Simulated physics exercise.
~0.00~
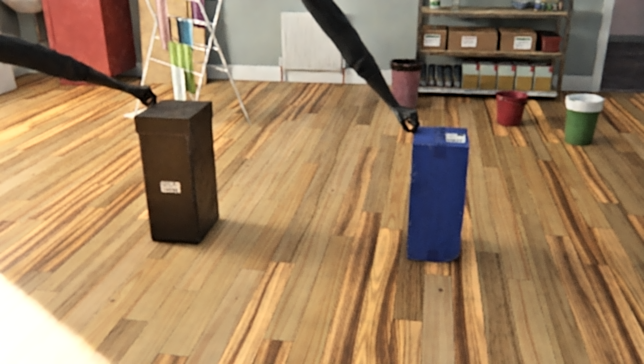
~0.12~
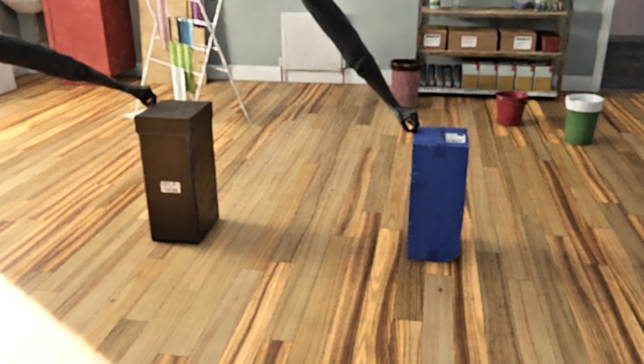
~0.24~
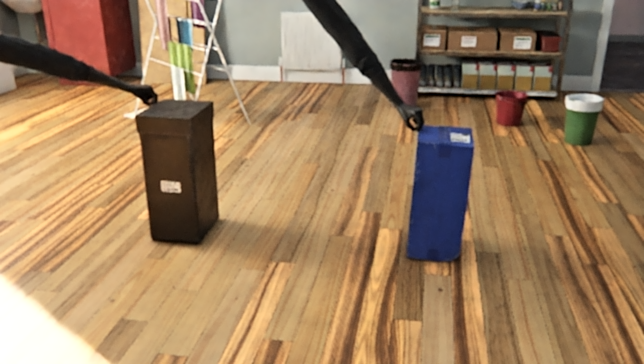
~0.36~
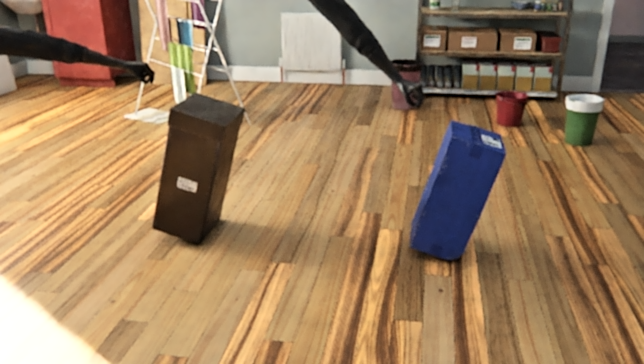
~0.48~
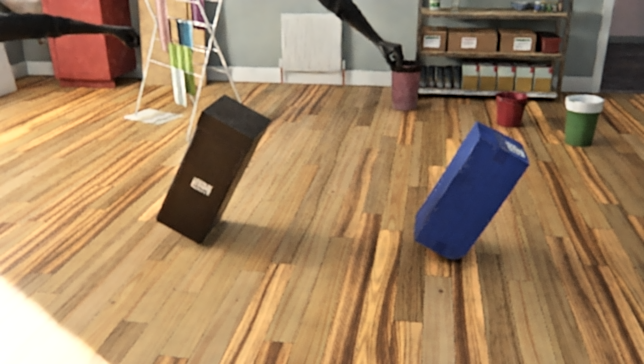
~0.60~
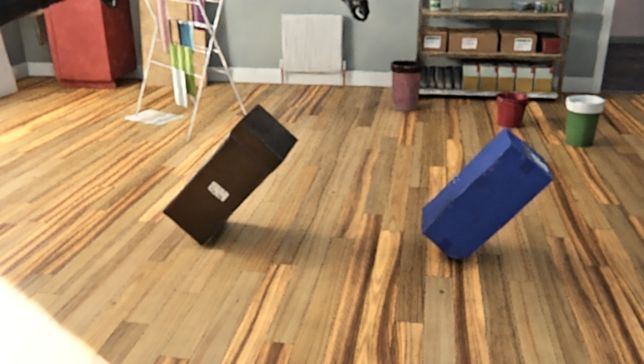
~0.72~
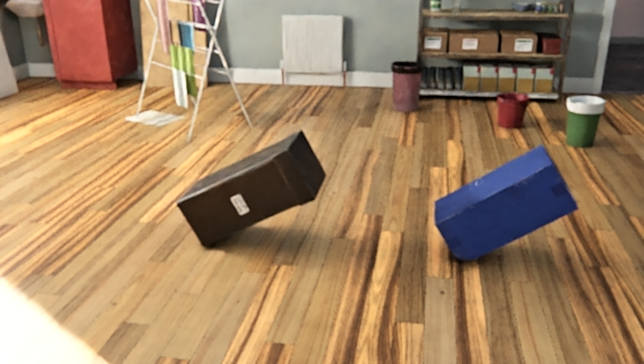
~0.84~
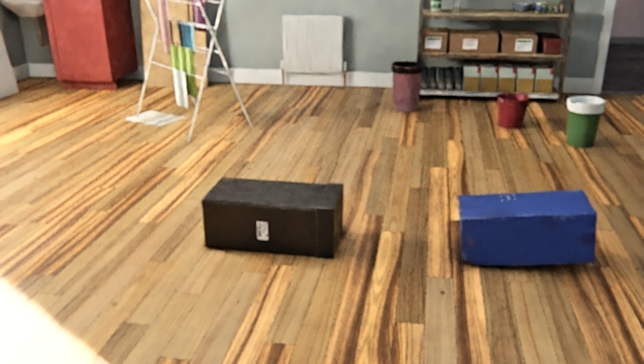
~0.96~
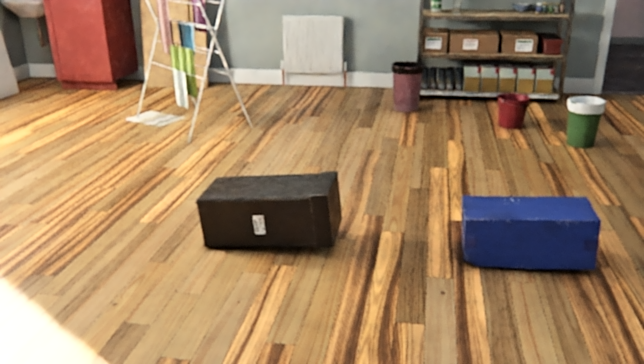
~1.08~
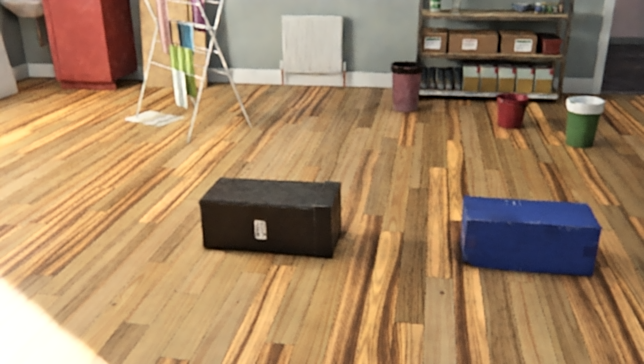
Black box and blue box tipping rightward after two dark arms push their tops, both toppling onto their sides on wooden floor.
